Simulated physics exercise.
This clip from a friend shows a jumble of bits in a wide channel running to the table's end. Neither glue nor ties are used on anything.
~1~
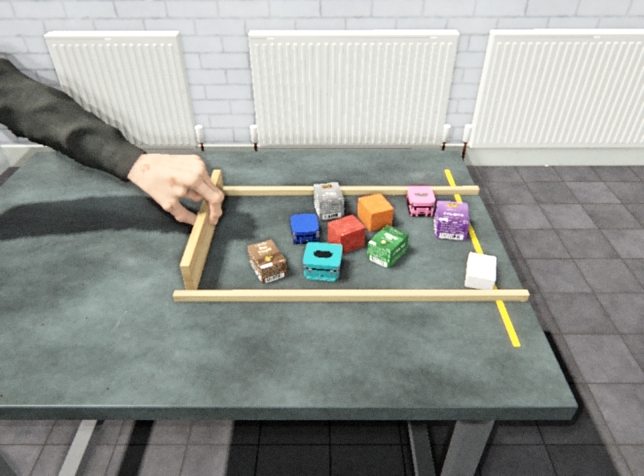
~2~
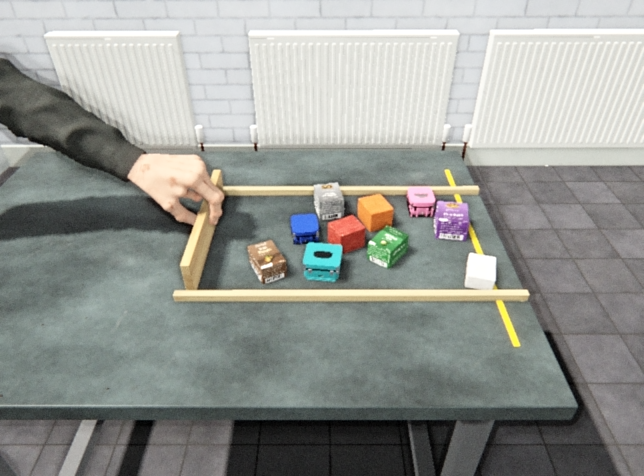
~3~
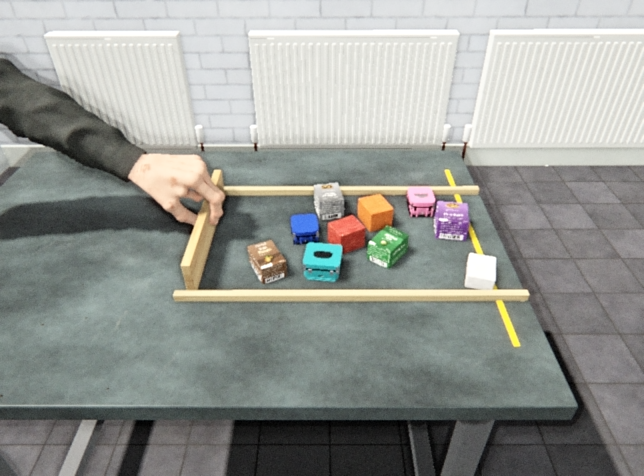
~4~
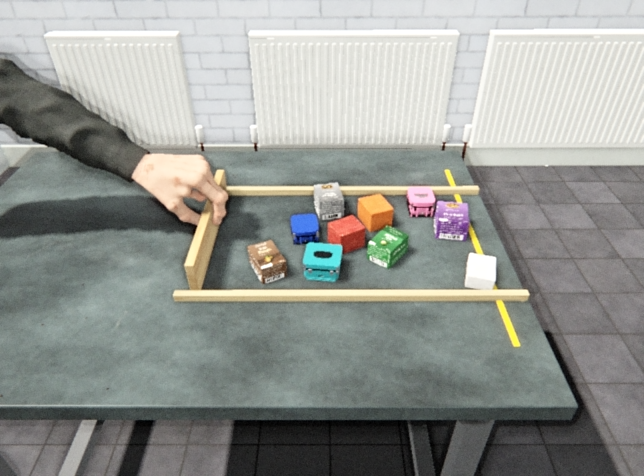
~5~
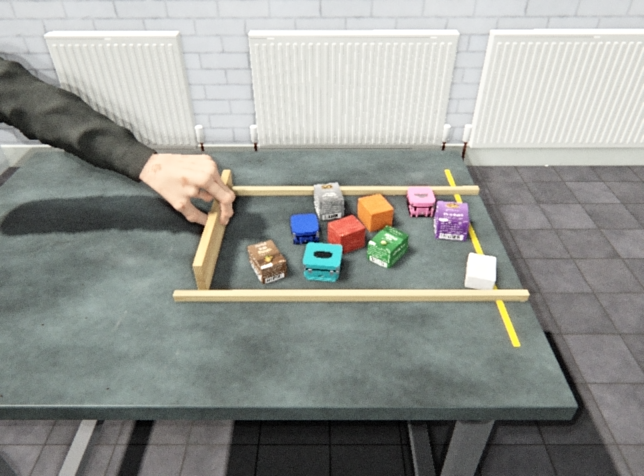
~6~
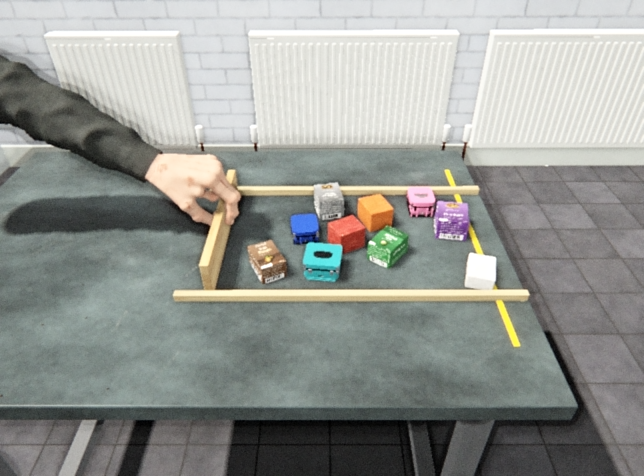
On a dark tabletop, a hand slides a wooden board slightly right between two rails, the scattered colourful blocks staying still.
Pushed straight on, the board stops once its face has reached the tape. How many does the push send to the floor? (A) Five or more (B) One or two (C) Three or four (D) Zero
Five or more (A).
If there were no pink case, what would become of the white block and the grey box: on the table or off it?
So the white block goes off the edge and the grey box is still there.
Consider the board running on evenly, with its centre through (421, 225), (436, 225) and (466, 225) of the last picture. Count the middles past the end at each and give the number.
In order, that gives 0, then 3, then 6.
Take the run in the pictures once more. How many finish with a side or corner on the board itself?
It is in contact with 3.
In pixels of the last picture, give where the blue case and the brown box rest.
In the last picture they sit at about (485, 228) and about (503, 265).
Early on, none off yet; white block at rest near (481, 272); purple box at rest near (451, 221); pink case at rest near (420, 202).
Finally, the number that fall off is five or more; lost, turquoise case, red block, orange block, green box, pink case, purple box and white block.
